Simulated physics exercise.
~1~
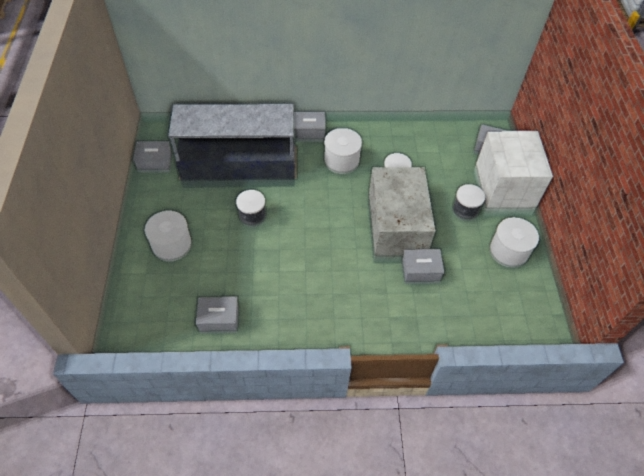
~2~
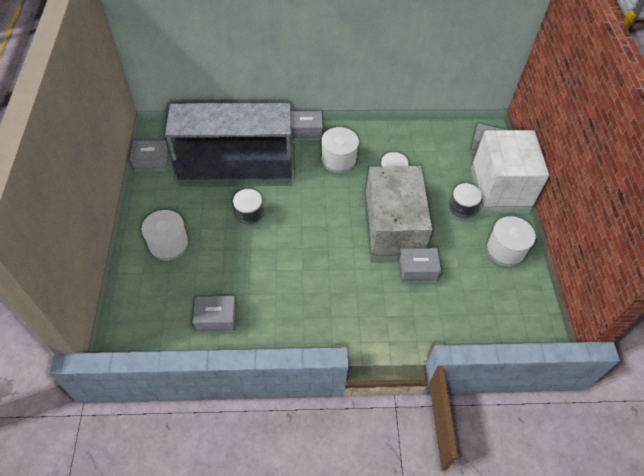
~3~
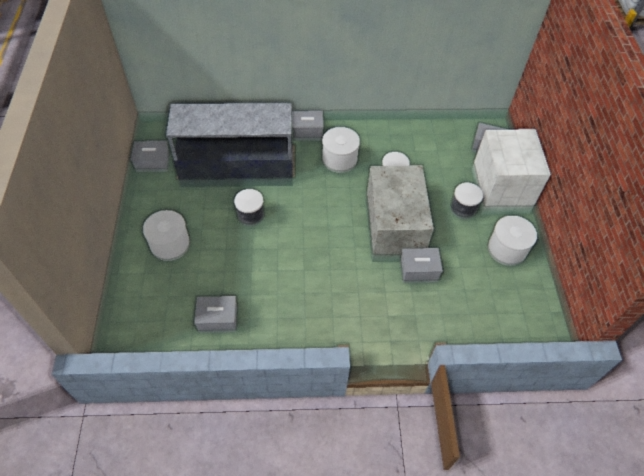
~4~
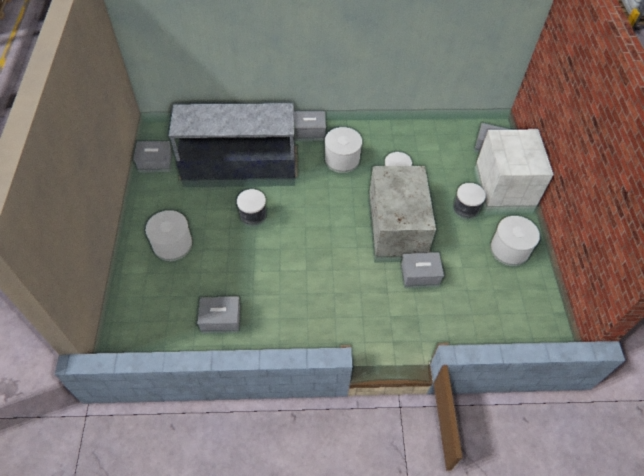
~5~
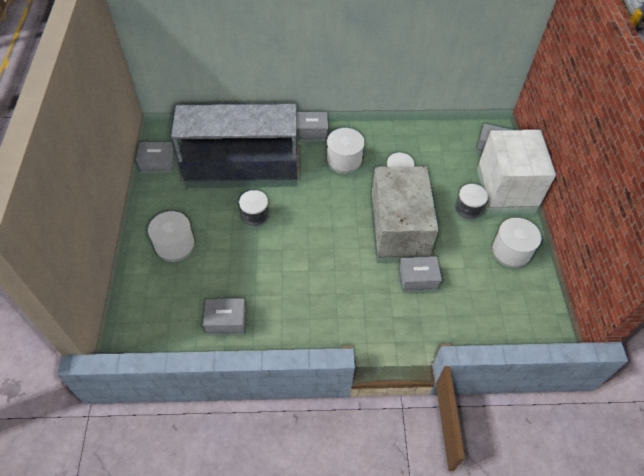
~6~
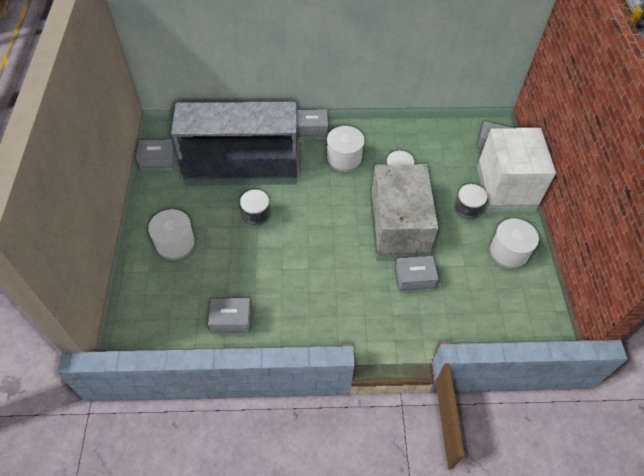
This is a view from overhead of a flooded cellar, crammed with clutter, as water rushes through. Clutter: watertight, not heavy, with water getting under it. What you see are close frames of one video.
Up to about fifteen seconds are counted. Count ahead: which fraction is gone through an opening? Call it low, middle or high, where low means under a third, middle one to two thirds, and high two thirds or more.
Low.
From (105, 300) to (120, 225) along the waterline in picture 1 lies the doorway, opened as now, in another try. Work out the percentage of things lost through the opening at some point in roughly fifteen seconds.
40 in a hundred or thereabouts.
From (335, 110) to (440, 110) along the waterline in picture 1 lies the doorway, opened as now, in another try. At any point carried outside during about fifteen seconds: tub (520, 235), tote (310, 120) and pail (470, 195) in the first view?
Taken in turn, the first item is flushed away, the second is flushed away and the last is flushed away.
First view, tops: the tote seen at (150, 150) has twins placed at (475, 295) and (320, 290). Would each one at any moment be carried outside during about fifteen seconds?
Well, the first one leaves, but the second one leaves.
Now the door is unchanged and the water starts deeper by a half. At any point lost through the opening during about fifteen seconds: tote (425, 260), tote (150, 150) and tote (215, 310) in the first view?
In that order: Out, still in, out.
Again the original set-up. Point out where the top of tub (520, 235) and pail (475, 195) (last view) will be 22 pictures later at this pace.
(516, 288) and (499, 261), roughly.
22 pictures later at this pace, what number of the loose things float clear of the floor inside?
It adds up to 9.
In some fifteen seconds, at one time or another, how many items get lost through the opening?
It totals 2.
A moment on, 0 of 11 are out; 11 afloat.
Next, 0 of 11 are out; 11 afloat.
Later, 2 of 11 are out; 9 afloat.
In the end, 2 of 11 are out; 9 afloat.
